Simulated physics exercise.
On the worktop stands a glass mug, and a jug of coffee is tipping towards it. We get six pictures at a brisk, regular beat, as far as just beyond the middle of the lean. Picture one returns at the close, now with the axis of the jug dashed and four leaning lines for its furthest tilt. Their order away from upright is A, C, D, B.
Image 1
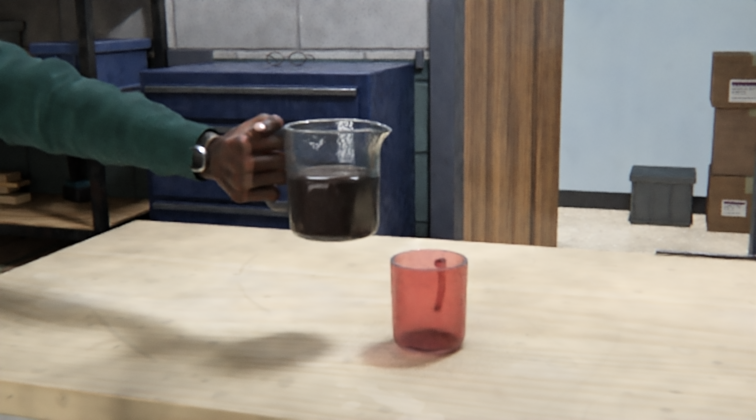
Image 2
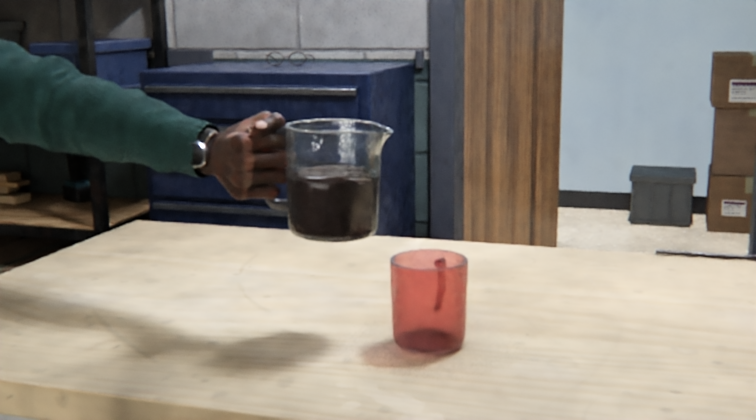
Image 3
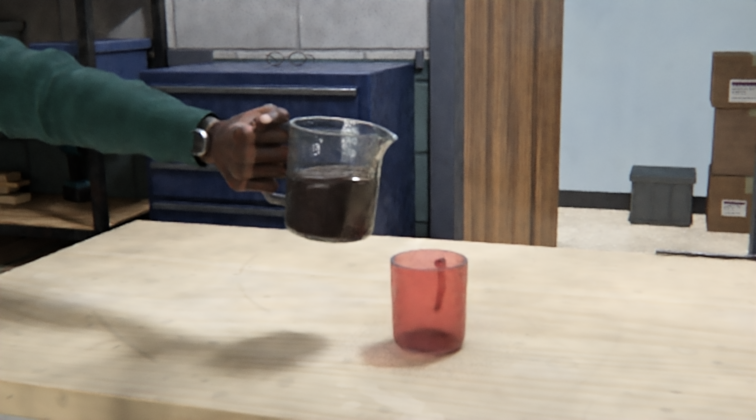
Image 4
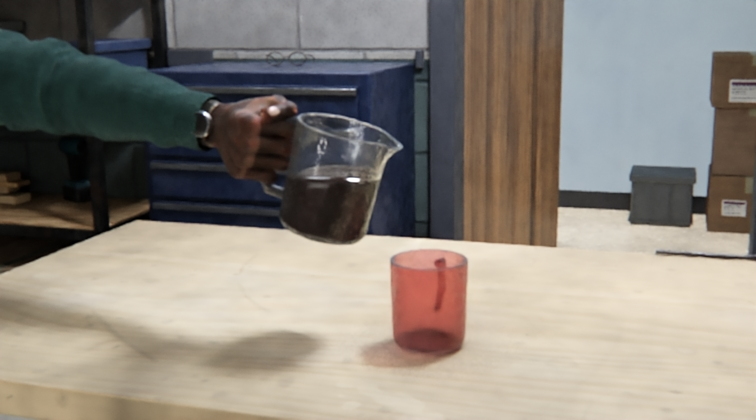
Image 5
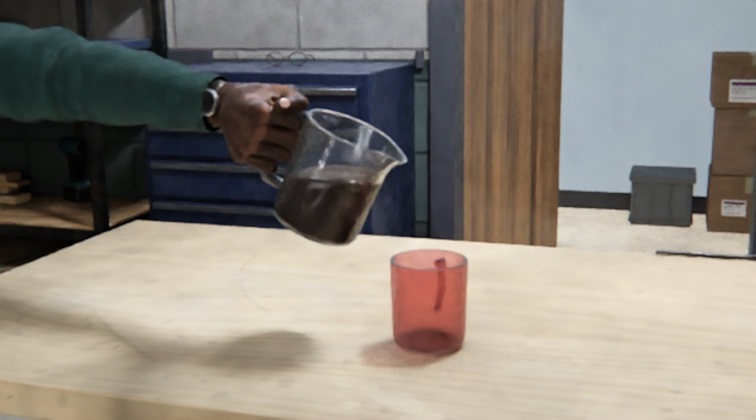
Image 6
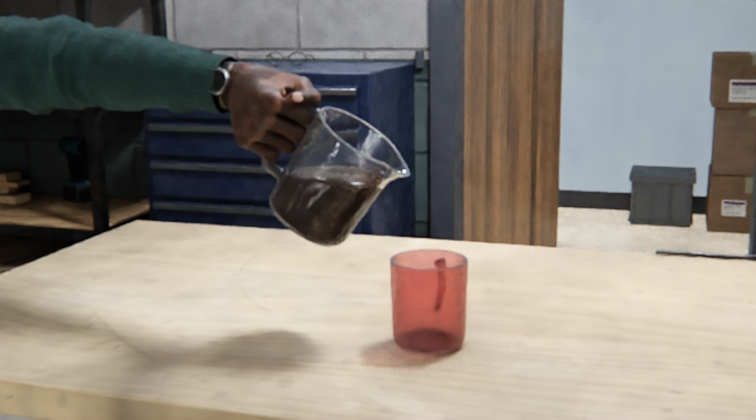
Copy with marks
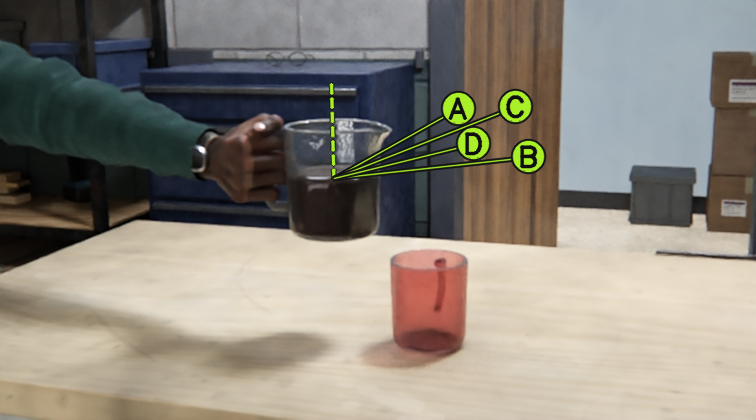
Above a pale wooden worktop, a hand gradually tilts a glass jug of dark liquid rightward.
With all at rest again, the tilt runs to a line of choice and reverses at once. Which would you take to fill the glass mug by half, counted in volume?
Choose D.
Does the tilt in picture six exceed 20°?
Yes.
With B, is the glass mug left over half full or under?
Over half.
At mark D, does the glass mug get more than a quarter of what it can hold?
Yes.
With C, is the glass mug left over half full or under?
Under.
In lime, A at (444, 116); B at (511, 159); C at (499, 113); D at (456, 148).
With A, the glass mug ends with about 22 % of what it can hold.
With B, the glass mug ends with about 65 % of what it can hold; 3 % of the coffee is spilt.
With C, the glass mug ends with about 36 % of what it can hold.
With D, the glass mug ends with about 52 % of what it can hold.
